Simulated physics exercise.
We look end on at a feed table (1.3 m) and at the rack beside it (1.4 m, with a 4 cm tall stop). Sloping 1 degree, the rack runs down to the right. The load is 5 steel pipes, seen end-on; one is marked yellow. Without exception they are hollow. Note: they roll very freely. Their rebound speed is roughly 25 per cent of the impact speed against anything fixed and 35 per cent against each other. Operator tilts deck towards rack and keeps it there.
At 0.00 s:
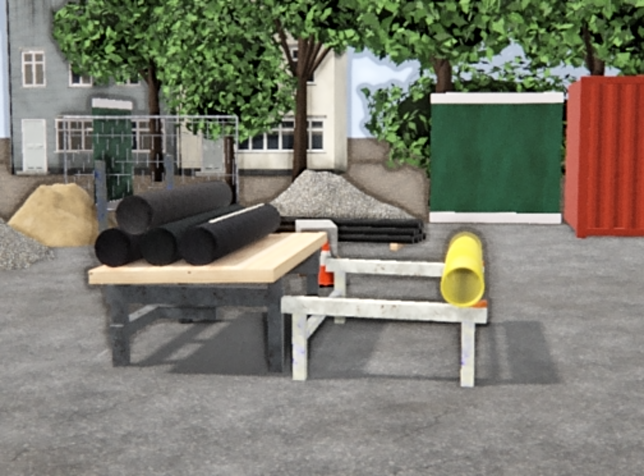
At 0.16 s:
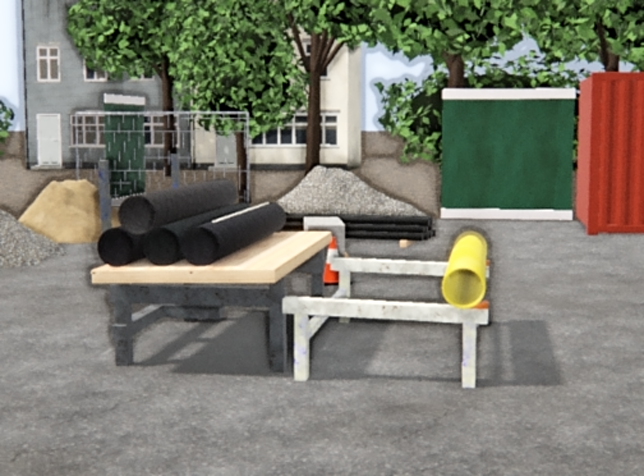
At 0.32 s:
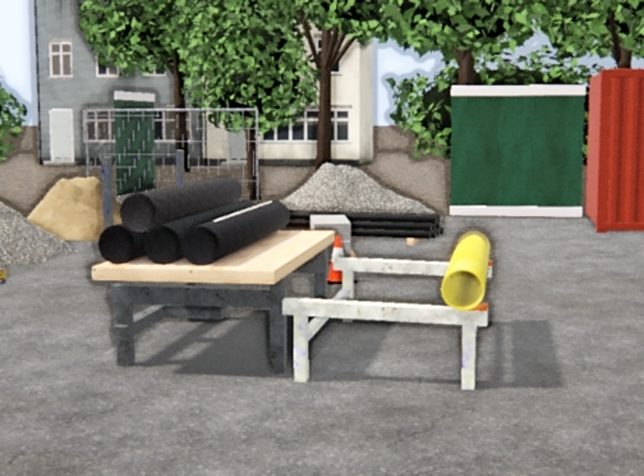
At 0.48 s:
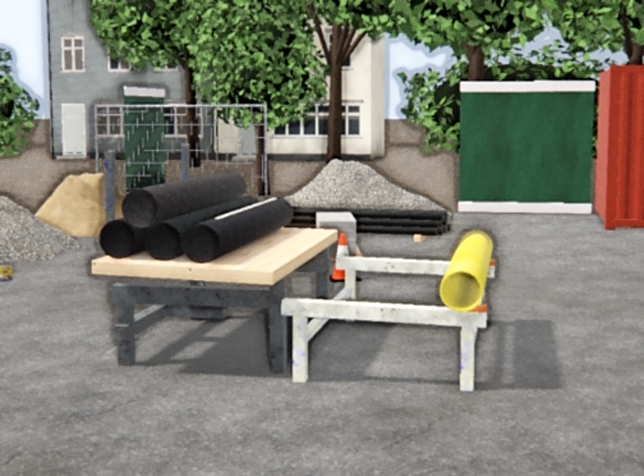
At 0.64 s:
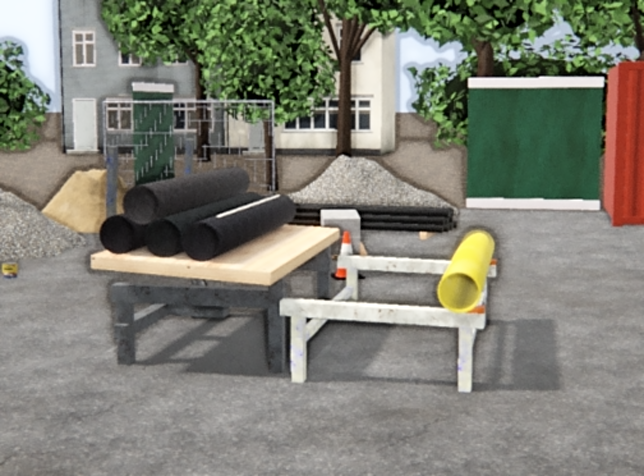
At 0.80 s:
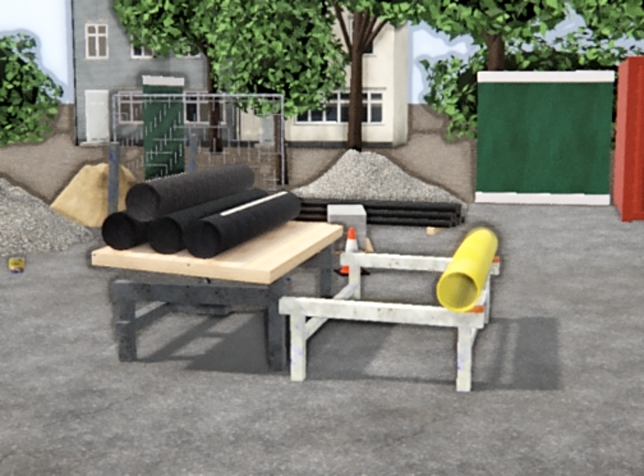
In a yard, a table of black pipes tilts slightly toward a rack holding a yellow pipe.
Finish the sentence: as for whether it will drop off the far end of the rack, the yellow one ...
... does not.
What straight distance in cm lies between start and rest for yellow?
Result - yellow: 5.
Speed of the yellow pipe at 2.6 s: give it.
Near 0.0 m/s at that time.
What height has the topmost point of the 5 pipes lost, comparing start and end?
Roughly 40 cm.
After 2.6 s, yellow is on the rack, 15 cm from the rack's far end; 0 lost over the end.
At rest (5.1 s), yellow is on the rack, 15 cm from the rack's far end; 0 lost over the end.
